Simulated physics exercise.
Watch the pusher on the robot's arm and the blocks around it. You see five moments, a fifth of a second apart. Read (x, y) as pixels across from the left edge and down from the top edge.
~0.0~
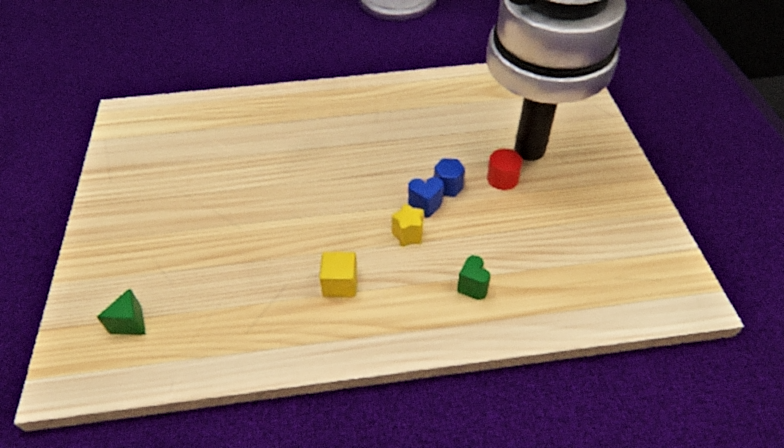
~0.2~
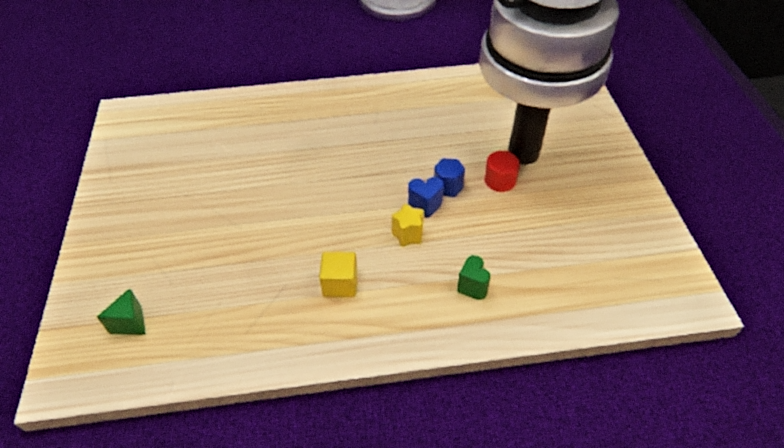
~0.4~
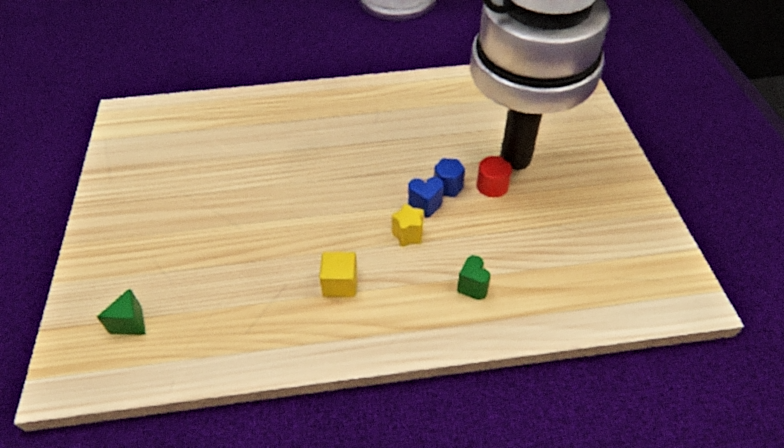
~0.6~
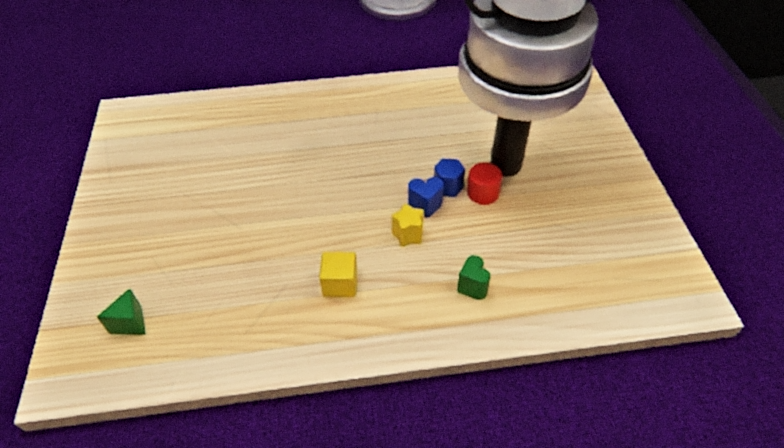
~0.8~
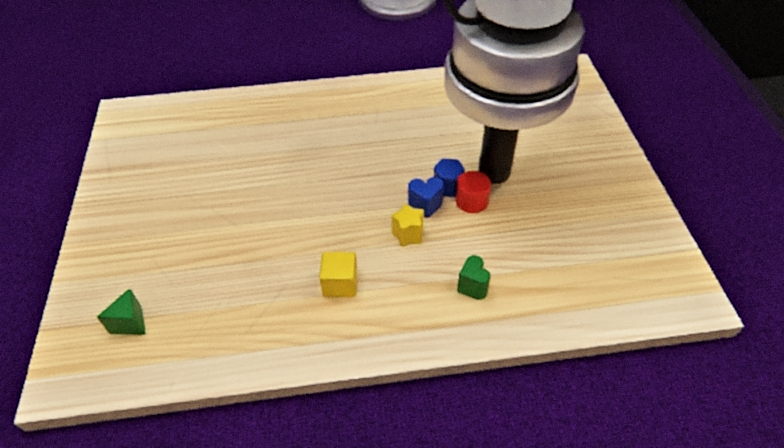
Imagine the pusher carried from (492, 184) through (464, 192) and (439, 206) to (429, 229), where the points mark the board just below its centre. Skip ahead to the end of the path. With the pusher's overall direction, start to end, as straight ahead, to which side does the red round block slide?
Shifted left.
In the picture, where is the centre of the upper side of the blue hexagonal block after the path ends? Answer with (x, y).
Final place: (421, 167).
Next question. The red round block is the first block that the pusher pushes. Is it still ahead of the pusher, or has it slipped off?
It is driven along in front.
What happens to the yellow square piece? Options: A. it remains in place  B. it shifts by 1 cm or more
My pick is A.
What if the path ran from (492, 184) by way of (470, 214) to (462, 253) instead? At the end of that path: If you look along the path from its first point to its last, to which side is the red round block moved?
Sideways shift: Right.
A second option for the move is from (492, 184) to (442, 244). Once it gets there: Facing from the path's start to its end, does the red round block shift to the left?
In short: No.
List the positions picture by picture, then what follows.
Lower end of the pusher (529, 151), tops of blocks, yellow square piece (338, 265), yellow star block (409, 216), blue heart-shaped block (426, 186), blue hexagonal block (450, 167), red round block (506, 159), in the first picture.
Pusher (523, 155), red round block (504, 161), in the second picture.
Pusher (515, 160), red round block (496, 166), in the third picture.
Pusher (506, 166), red round block (486, 173), in the fourth picture.
Pusher (494, 174), yellow square piece (338, 265), yellow star block (409, 216), blue heart-shaped block (426, 186), blue hexagonal block (449, 167), red round block (474, 182), in the fifth picture.
On the path given first. One third of the way, pusher (465, 182); blue heart-shaped block (421, 188), turned 15° anticlockwise; blue hexagonal block (436, 167), turned 30° clockwise; red round block (454, 196).
Two thirds of the way, pusher (439, 196); blue heart-shaped block (409, 194), turned 30° anticlockwise; blue hexagonal block (421, 167), turned 65° clockwise; red round block (442, 213).
At the end, pusher (429, 219); yellow square piece not moved; yellow star block (400, 224); blue heart-shaped block (403, 197), turned 20° anticlockwise; blue hexagonal block (421, 167), turned 65° clockwise; red round block (441, 237).
